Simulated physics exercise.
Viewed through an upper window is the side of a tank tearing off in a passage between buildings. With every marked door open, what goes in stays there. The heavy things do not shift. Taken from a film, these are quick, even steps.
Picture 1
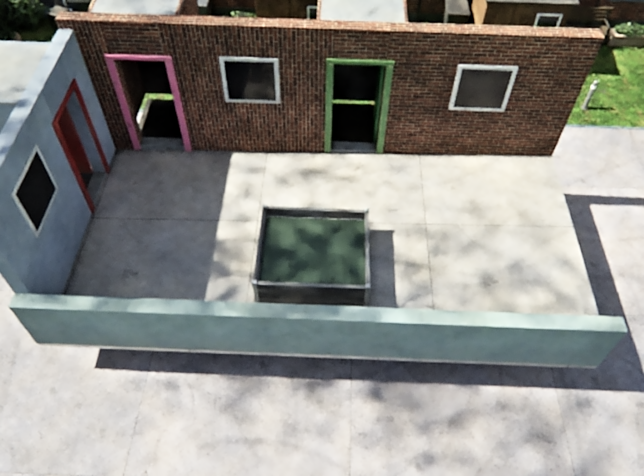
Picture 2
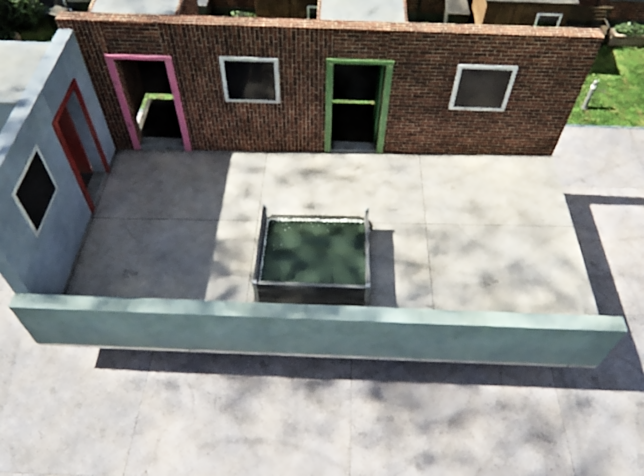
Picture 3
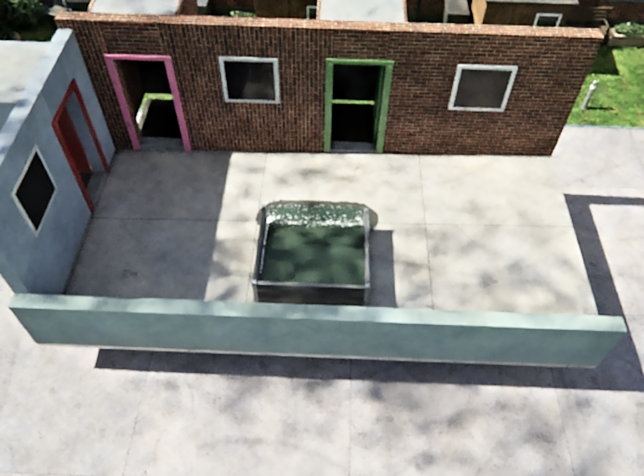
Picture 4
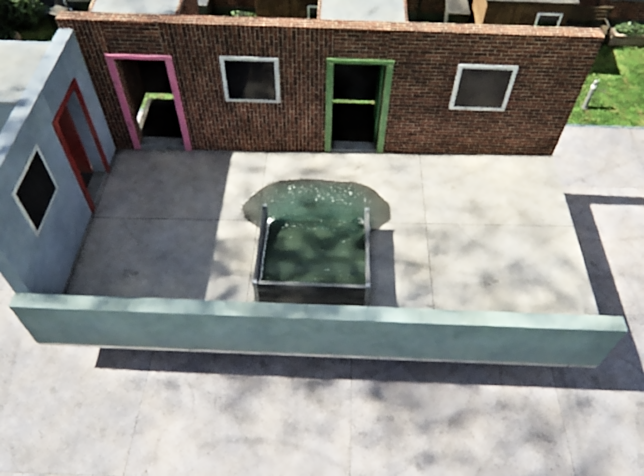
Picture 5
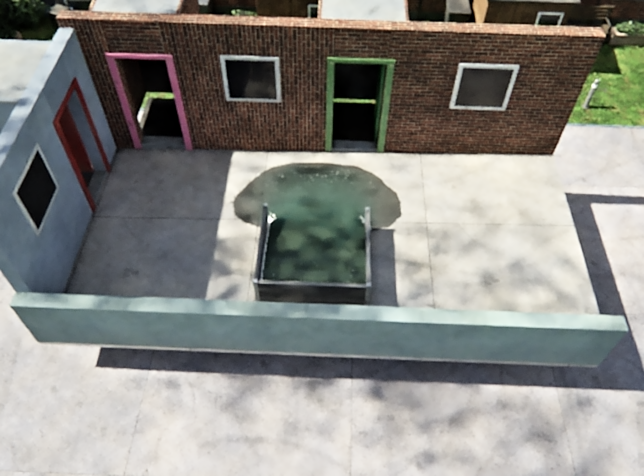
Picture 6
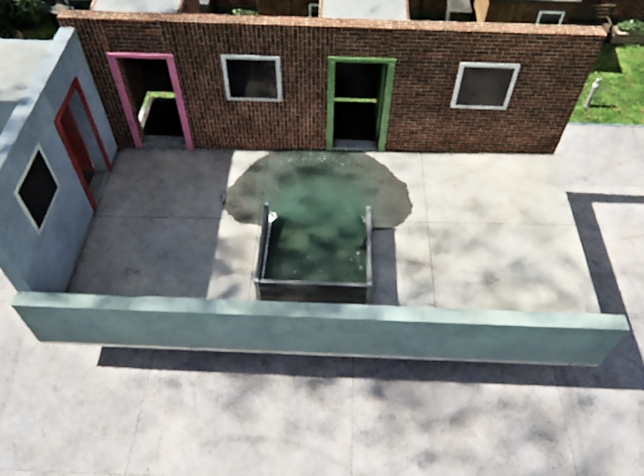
Green water poured out of the far side of a square tank in a paved yard after that side came away, then spread in a widening rounded puddle toward the brick wall behind.
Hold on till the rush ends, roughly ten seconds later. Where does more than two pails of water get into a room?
The pink door will let through no more than two buckets; the red door will let through over two buckets; the green door will let through over two buckets.
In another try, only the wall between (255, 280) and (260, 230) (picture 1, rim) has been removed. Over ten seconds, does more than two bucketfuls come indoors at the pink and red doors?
Note - pink door: Above threshold; red door: Above threshold.
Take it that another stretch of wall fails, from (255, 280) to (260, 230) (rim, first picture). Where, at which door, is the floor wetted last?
The green door is last.
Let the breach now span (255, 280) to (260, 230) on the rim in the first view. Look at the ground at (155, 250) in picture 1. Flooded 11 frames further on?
It would be drenched.
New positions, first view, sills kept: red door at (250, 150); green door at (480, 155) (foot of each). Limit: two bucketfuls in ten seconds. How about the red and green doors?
Red door: Comes in high; green door: Comes in low.
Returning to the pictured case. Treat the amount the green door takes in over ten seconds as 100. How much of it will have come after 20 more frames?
Near 95 %, I'd say.
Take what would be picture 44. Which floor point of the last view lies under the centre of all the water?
Point: (249, 209).
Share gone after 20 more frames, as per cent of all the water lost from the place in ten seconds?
Estimated share: Close to 45 %.
A moment on, water covers 20 % of the floor; the pink door not reached, the red door not reached, the green door over two buckets in.
Next, water covers 25 % of the floor; the pink door wet at the sill, nothing in, the red door not reached, the green door far over two buckets in.
Then, water covers 40 % of the floor; the pink door wet at the sill, nothing in, the red door over two buckets in, the green door far over two buckets in.
Later, water covers 60 % of the floor; the pink door wet at the sill, nothing in, the red door far over two buckets in, the green door far over two buckets in.
In the end, water covers 55 % of the floor; the pink door wet at the sill, nothing in, the red door far over two buckets in, the green door far over two buckets in.
